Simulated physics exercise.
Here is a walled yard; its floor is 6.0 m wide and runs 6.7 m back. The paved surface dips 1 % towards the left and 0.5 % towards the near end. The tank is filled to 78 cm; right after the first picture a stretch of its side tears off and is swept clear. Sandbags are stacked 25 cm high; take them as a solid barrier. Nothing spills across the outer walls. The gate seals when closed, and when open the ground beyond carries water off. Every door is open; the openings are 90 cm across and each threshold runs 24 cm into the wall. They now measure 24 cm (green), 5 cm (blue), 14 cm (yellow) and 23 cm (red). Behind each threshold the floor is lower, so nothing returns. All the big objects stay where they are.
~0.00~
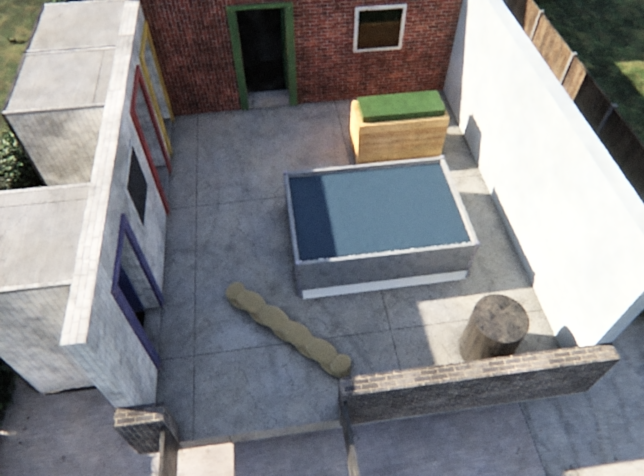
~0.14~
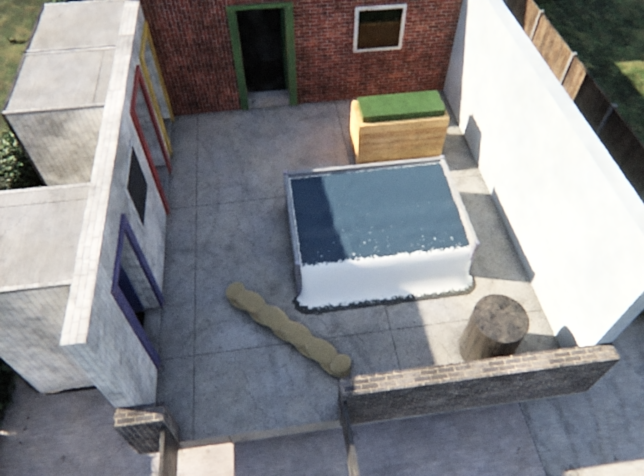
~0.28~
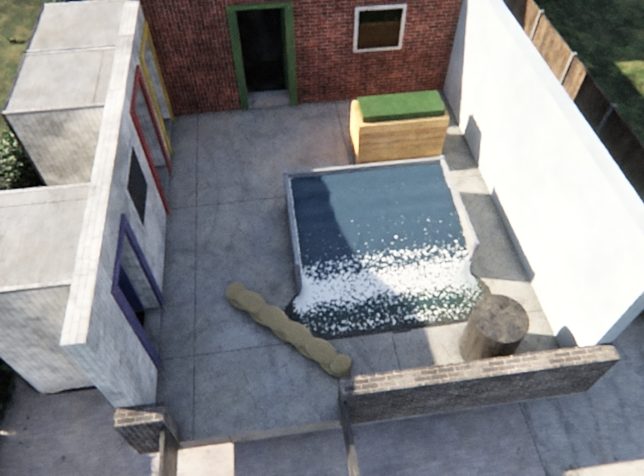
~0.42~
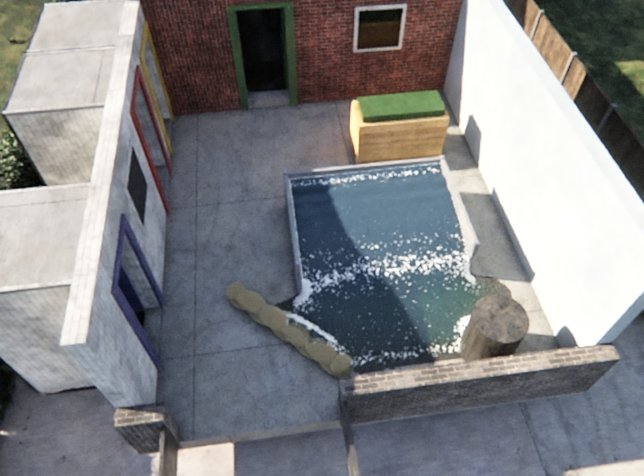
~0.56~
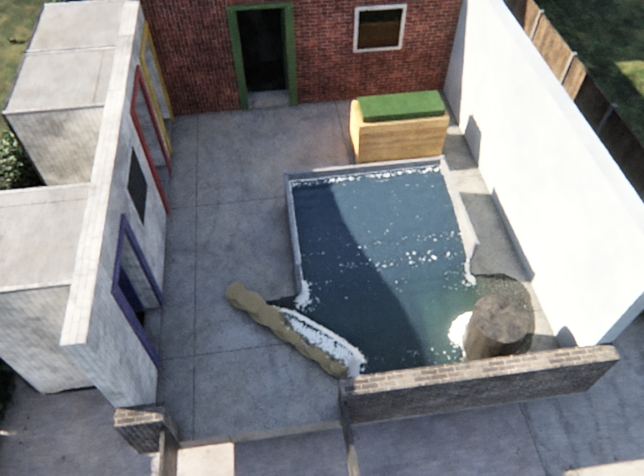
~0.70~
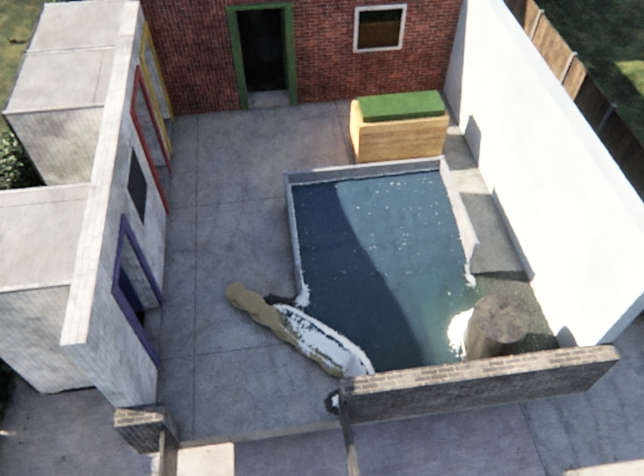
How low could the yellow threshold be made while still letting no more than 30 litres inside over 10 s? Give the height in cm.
At least 9 cm or so.
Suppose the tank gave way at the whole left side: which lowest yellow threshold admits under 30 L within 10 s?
Some 26 cm.
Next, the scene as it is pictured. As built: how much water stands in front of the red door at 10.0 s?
About 9.5 cm.
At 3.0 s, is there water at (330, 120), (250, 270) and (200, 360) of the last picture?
In that order: Dry, wet, wet.
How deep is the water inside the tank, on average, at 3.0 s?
Roughly 22 cm on average.
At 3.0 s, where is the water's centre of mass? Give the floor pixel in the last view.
At about (384, 294).
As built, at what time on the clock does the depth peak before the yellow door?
Around 8.0 s.
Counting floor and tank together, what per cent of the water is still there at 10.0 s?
About 86 per cent.
After 1.4 s water covers 25 % of the floor, deepest (72 cm) near (472, 383); it has not reached the yellow door.
After 3.0 s water covers 55 % of the floor, deepest (37 cm) near (568, 370); it has not reached the yellow door.
After 10.0 s water covers 95 % of the floor, deepest (15 cm) near (341, 354); 10 cm at the yellow door, 1 litre in over its 14 cm threshold.
At the yellow door as built, the water arrived by 4.1 s and peaked near 15 cm at 8.2 s.
With a threshold of 7.5 cm, 51 litres would have come in within the 10 s; with 10.5 cm, 16 litres. So under 30 litres takes about 9 cm.
